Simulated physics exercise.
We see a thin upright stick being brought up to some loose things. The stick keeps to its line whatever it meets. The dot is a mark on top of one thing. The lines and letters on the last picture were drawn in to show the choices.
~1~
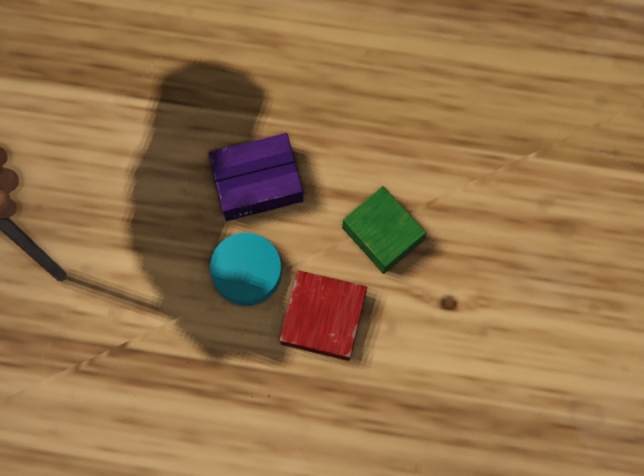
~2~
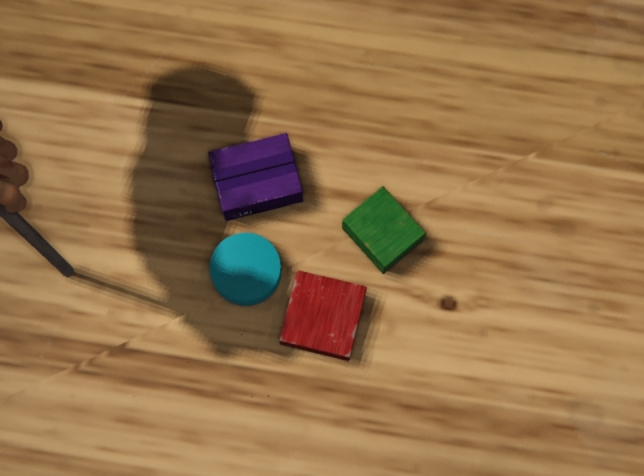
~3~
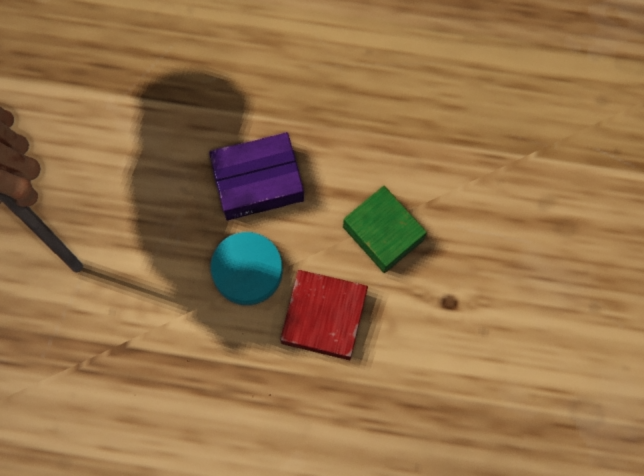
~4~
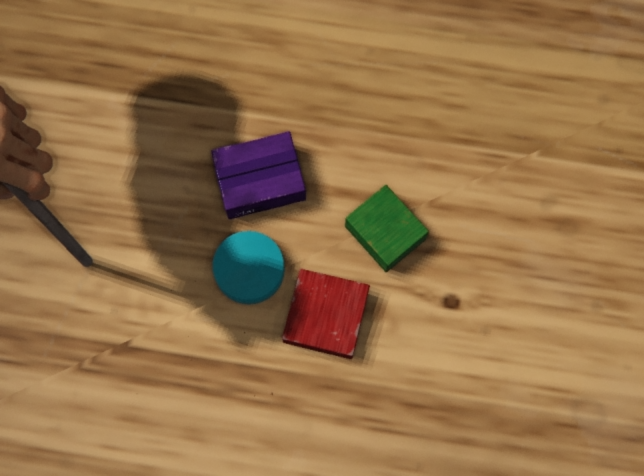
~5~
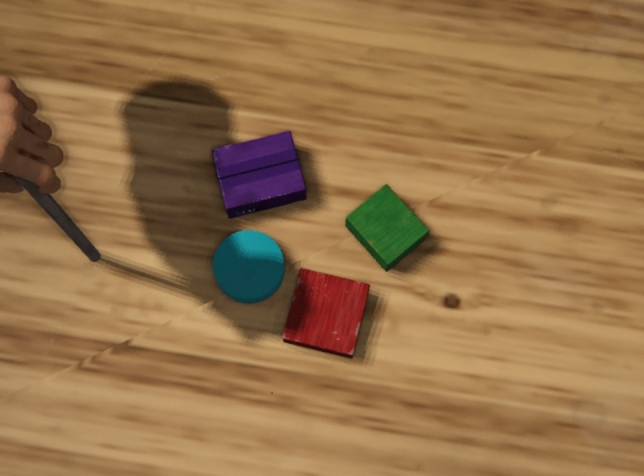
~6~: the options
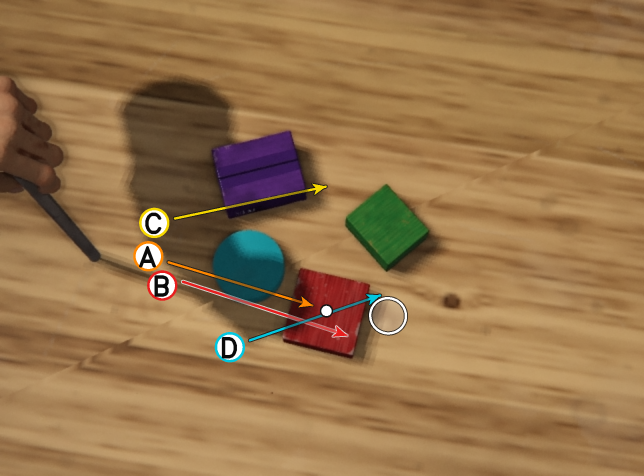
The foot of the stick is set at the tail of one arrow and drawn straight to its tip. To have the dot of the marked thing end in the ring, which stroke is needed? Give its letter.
The stick should follow B.
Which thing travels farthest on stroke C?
The purple box.
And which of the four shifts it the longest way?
Stroke D.
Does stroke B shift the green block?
No.
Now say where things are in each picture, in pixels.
Purple box (257, 177); red block (323, 316); green block (384, 230), in the first picture.
Green block (384, 230); turquoise tin (246, 269), in the second picture.
Purple box (257, 177); red block (324, 315), in the third picture.
Green block (387, 229); turquoise tin (249, 267), in the fourth picture.
Purple box (260, 175); red block (326, 313); green block (387, 228), in the fifth picture.
On the marked copy, A from (168, 262) to (312, 306); B from (183, 282) to (347, 335); C from (175, 219) to (326, 187); D from (250, 340) to (380, 295); the ring at (388, 315); the white dot at (326, 311).
Taking B. A third of the way, foot of the stick (242, 302); red block (326, 313); turquoise tin (261, 262).
Two thirds of the way, foot of the stick (300, 320); red block (344, 315); turquoise tin (261, 262).
When it is over, foot of the stick (347, 336); red block (386, 317); turquoise tin (261, 262); the dot on the red block is in the ring.
As for the rest, A leaves the dotted thing at (353, 318); C leaves the dotted thing at (326, 313); D leaves the dotted thing at (420, 309).
